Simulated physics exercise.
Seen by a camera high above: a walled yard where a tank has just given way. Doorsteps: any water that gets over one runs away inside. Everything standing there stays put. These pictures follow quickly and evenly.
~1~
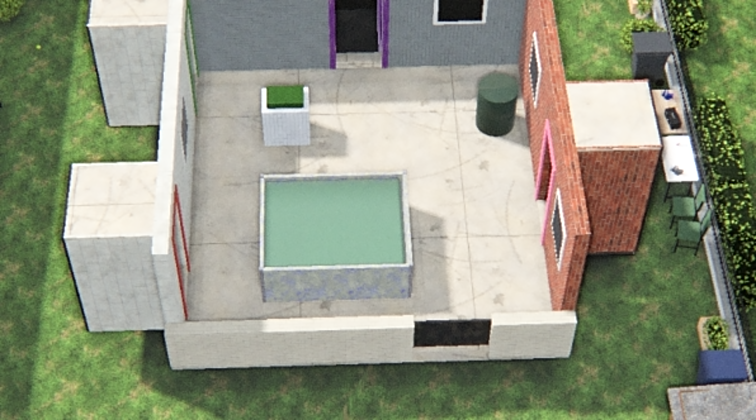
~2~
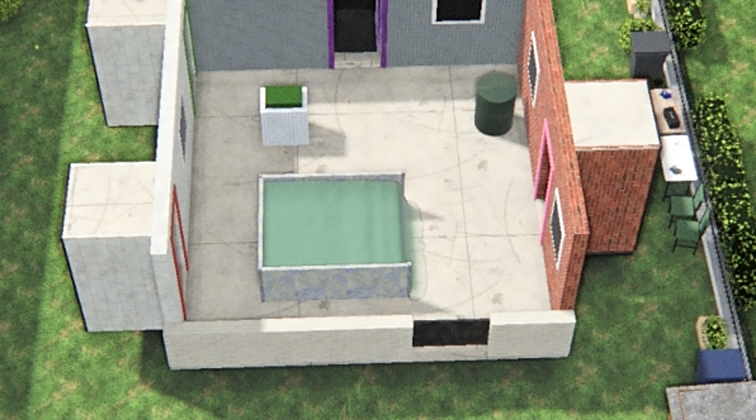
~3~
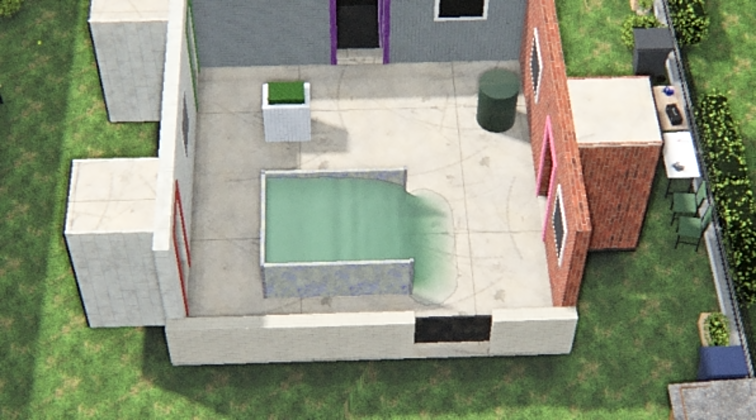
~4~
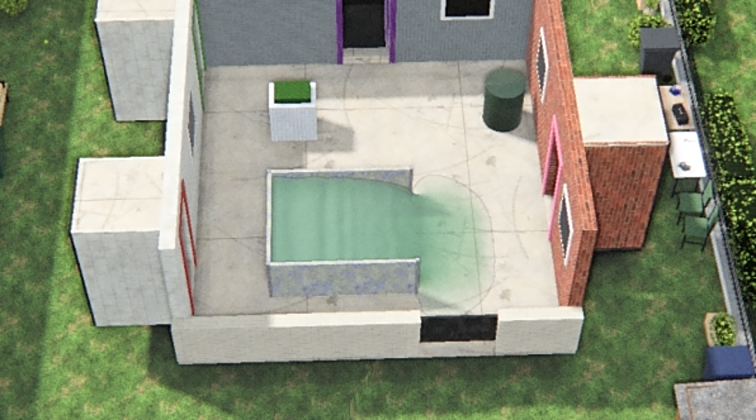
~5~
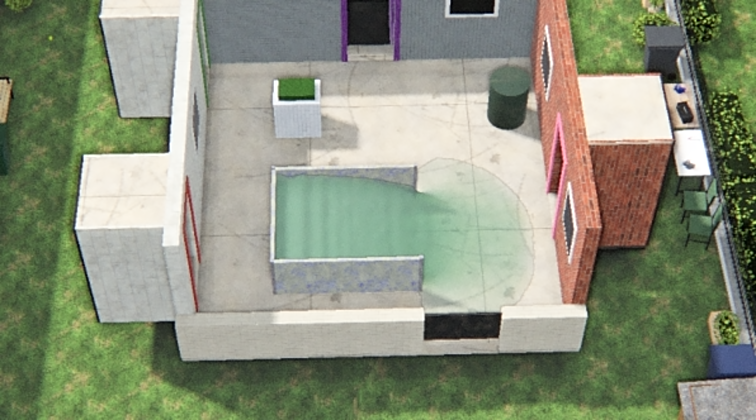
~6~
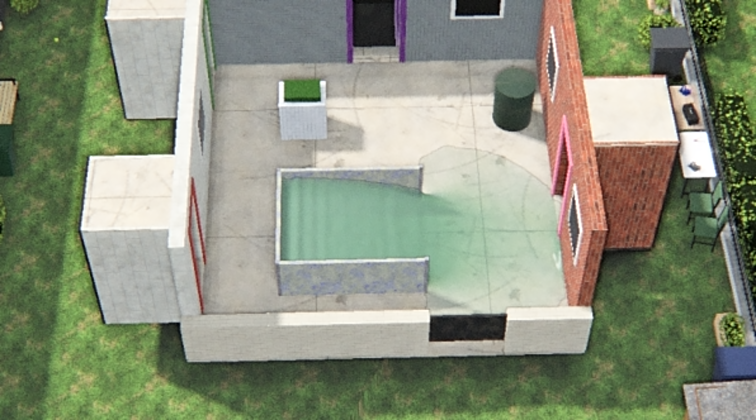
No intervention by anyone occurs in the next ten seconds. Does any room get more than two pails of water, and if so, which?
Door by door: The green door does; the purple door does not; the red door does not; the pink door does.
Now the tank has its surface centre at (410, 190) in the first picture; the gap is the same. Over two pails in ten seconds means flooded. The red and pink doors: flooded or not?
Red: Below the mark; pink: Above the mark.
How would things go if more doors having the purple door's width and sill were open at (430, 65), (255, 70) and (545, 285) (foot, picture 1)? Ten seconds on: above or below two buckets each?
Result, in listed order - doesn't reach the limit, doesn't reach the limit, gets past the limit.
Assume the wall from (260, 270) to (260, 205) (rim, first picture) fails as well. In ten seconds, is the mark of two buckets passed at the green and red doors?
I'd say the green door crosses the line and the red door crosses the line.
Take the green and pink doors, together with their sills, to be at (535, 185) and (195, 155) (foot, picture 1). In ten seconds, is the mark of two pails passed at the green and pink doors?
Result - green door: Crosses the limit; pink door: Crosses the limit.
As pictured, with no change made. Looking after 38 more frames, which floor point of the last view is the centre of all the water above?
Close to pixel (393, 206).
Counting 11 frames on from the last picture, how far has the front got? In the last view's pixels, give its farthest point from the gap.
I reckon the front has reached (527, 60) by then.
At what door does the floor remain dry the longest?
My answer: The green one.
A moment on, water covers 30 % of the floor; the green door not reached, the purple door not reached, the red door not reached, the pink door far over two buckets in.
Next, water covers 30 % of the floor; the green door not reached, the purple door not reached, the red door not reached, the pink door far over two buckets in.
Then, water covers 55 % of the floor; the green door not reached, the purple door wet at the sill, nothing in, the red door not reached, the pink door far over two buckets in.
Later, water covers 95 % of the floor; the green door under two buckets in, the purple door wet at the sill, nothing in, the red door wet at the sill, nothing in, the pink door far over two buckets in.
In the end, water covers 100 % of the floor; the green door over two buckets in, the purple door wet at the sill, nothing in, the red door wet at the sill, nothing in, the pink door far over two buckets in.
